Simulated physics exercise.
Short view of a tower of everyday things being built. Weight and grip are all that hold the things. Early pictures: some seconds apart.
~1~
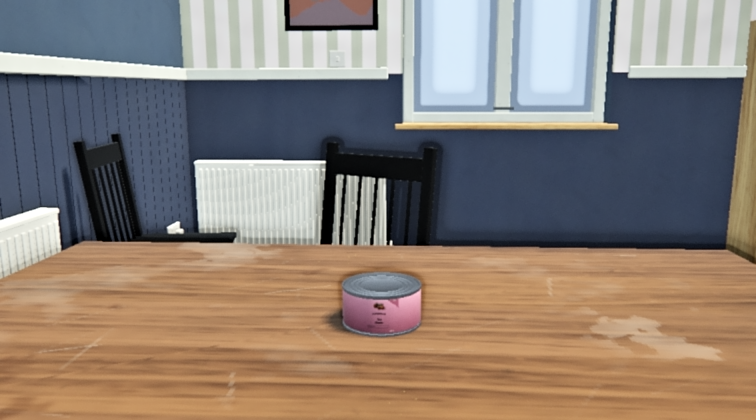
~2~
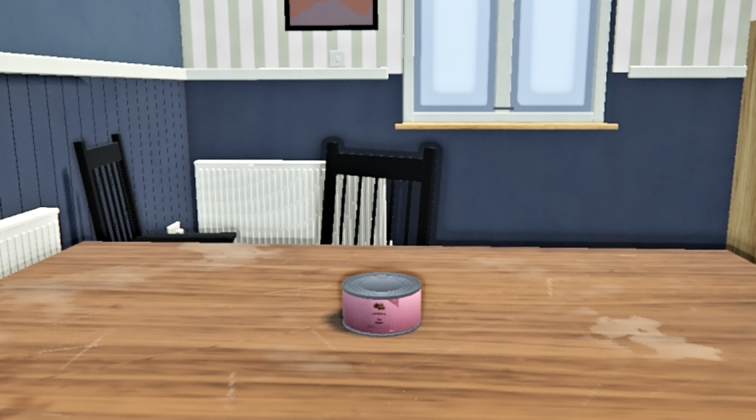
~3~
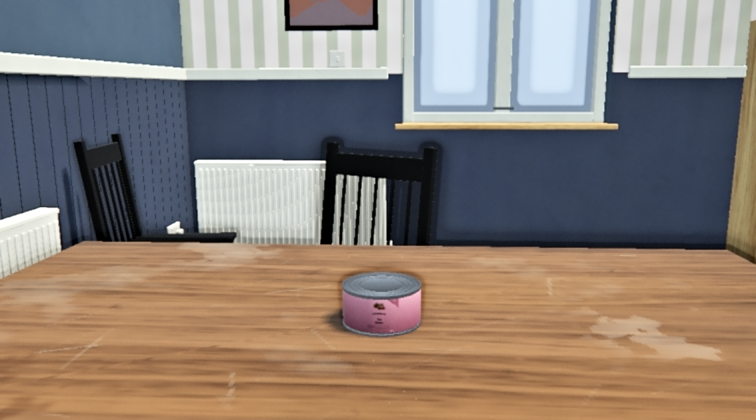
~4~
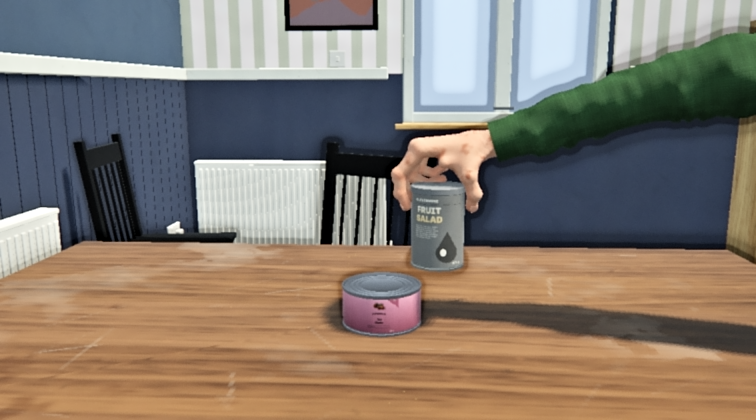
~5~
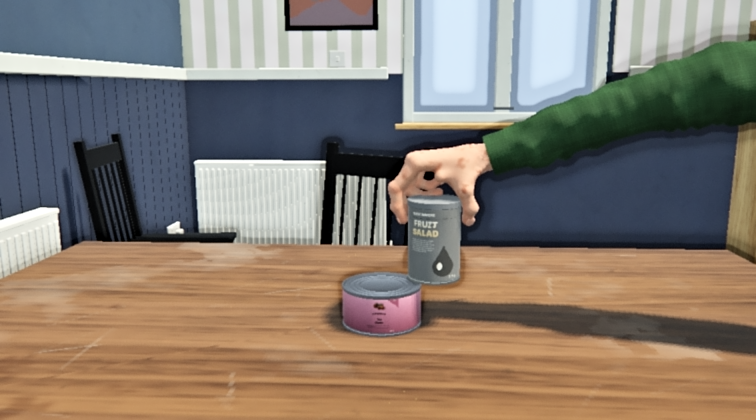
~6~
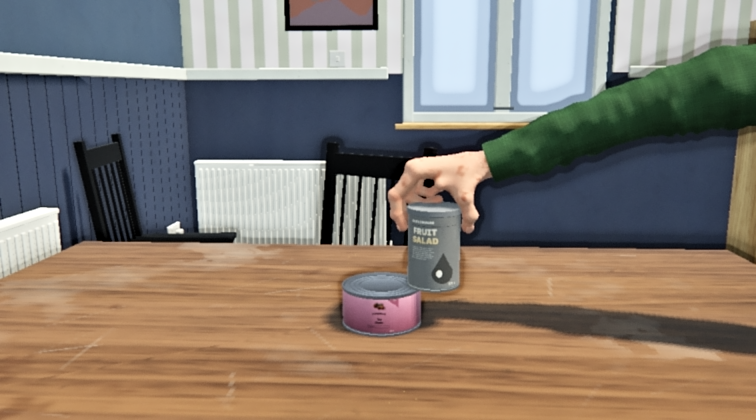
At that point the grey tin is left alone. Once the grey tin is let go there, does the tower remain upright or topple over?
It fails.
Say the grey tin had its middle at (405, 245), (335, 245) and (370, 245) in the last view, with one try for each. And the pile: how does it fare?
The pile remains standing the first time, collapses the second time and remains standing the third time.
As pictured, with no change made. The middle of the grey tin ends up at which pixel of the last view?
It ends up close to (497, 302).
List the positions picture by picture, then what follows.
In the first picture, the last thing is not in view yet; pink tub (382, 303).
In the second picture, the last thing is not in view yet; pink tub (382, 303).
In the third picture, the last thing is not in view yet; pink tub (382, 303).
In the fourth picture, still above its spot; grey tin (438, 225); pink tub (382, 303).
In the fifth picture, still above its spot; grey tin (434, 238); pink tub (382, 303).
In the sixth picture, in place under the hand; grey tin (434, 245); pink tub (382, 303).
Then, 0.30 s later than the last frame, grey tin now fallen.
Then, 0.50 s later than the last frame, nothing new.
When it is over, fallen, grey tin; pink tub as before. End places, in pixels of the last picture, grey tin near (497, 303). The pile comes apart.
